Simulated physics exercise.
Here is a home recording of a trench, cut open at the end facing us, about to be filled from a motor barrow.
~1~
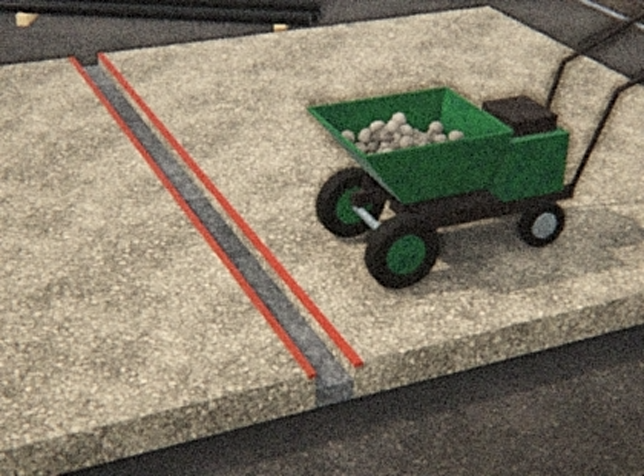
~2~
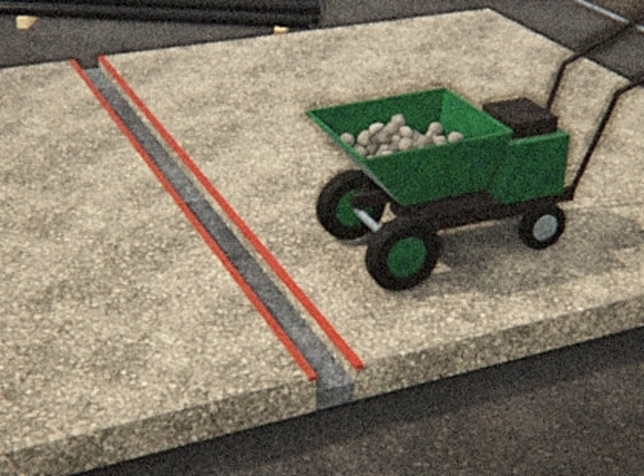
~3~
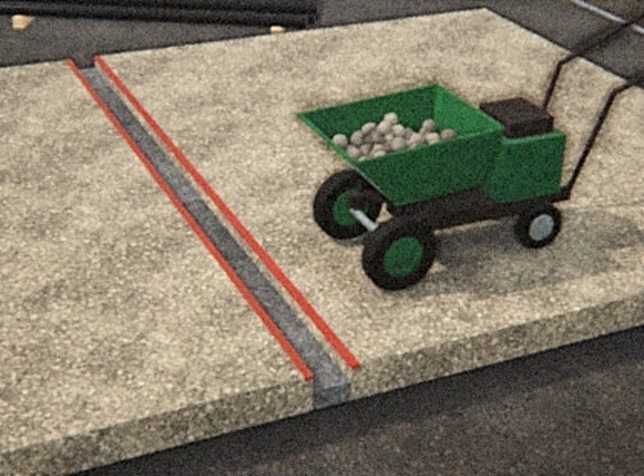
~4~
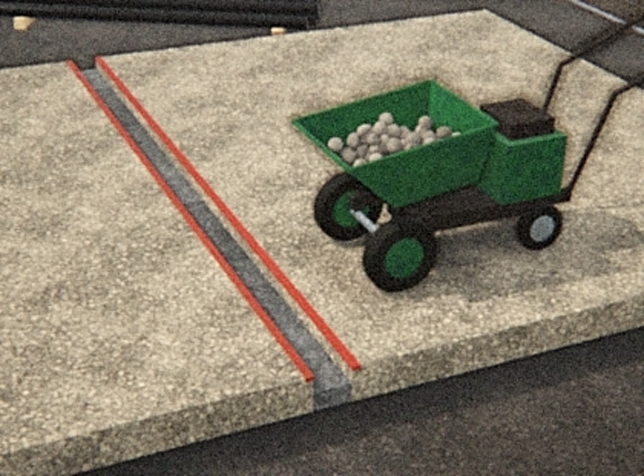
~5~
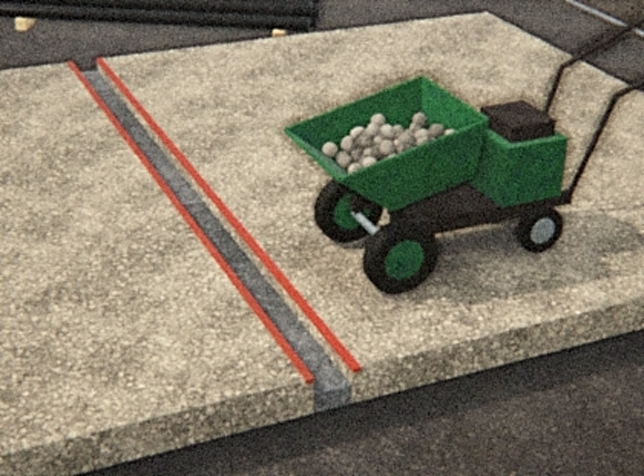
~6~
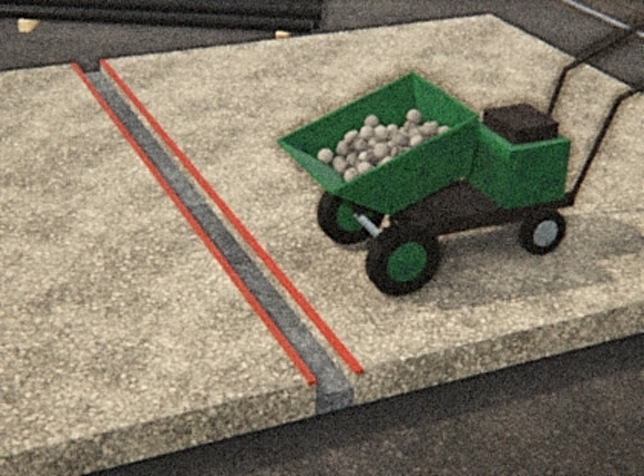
To begin with, a green motor barrow loaded with pale, rounded stones stands with its skip level on a speckled slab, to the right of a narrow, red-edged trench. The skip then gradually tilts forward, its lip lowering toward the left while the wheels stay put and the stones remain heaped inside.
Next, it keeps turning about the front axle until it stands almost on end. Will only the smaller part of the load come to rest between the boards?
The greater share will most likely not reach the trench.
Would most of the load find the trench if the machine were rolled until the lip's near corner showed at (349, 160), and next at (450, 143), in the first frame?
Lab note - position 1: A minority share; position 2: A minority share.
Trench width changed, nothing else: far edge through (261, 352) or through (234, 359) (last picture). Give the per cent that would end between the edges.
In turn 70 and 90 in a hundred.
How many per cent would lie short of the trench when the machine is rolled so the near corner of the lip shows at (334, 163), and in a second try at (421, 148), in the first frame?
Some 0 % then some 30 %.
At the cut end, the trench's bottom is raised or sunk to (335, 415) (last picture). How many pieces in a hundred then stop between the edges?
Close to 40 per cent, I reckon.
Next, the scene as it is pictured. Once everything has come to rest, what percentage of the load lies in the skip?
20 per cent, roughly.
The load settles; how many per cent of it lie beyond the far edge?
Around 55 %.
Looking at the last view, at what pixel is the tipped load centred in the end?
Roughly at (236, 289), give or take.
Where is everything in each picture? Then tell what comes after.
The first frame shows lip of the skip at (365, 157), level; top of the load at (409, 144), river pebbles; first edge of the trench at (331, 329); far edge at (286, 340), the trench under half as wide as the skip, and about half as deep as wide.
The second frame shows lip of the skip at (364, 161), level; top of the load at (408, 146).
The third frame shows lip of the skip at (355, 164), tipped barely; top of the load at (417, 141).
The fourth frame shows lip of the skip at (348, 171), tipped a little; top of the load at (412, 140).
The fifth frame shows lip of the skip at (340, 180), tipped a little; top of the load at (423, 142).
The sixth frame shows lip of the skip at (332, 192), tipped clearly; top of the load at (417, 141); first edge of the trench at (332, 336); far edge at (286, 347).
Soon, skip tipped steeply; all in the skip.
A while on, skip tipped steeply; most in the skip; a stray few in or heaped over the trench; a small part beyond it; a stray few falling.
Towards the end, skip tipped right over; about a quarter in the skip; about a quarter in or heaped over the trench; about half beyond it.
Finally, skip tipped right over; about a quarter in the skip; about a quarter in or heaped over the trench; about half beyond it.
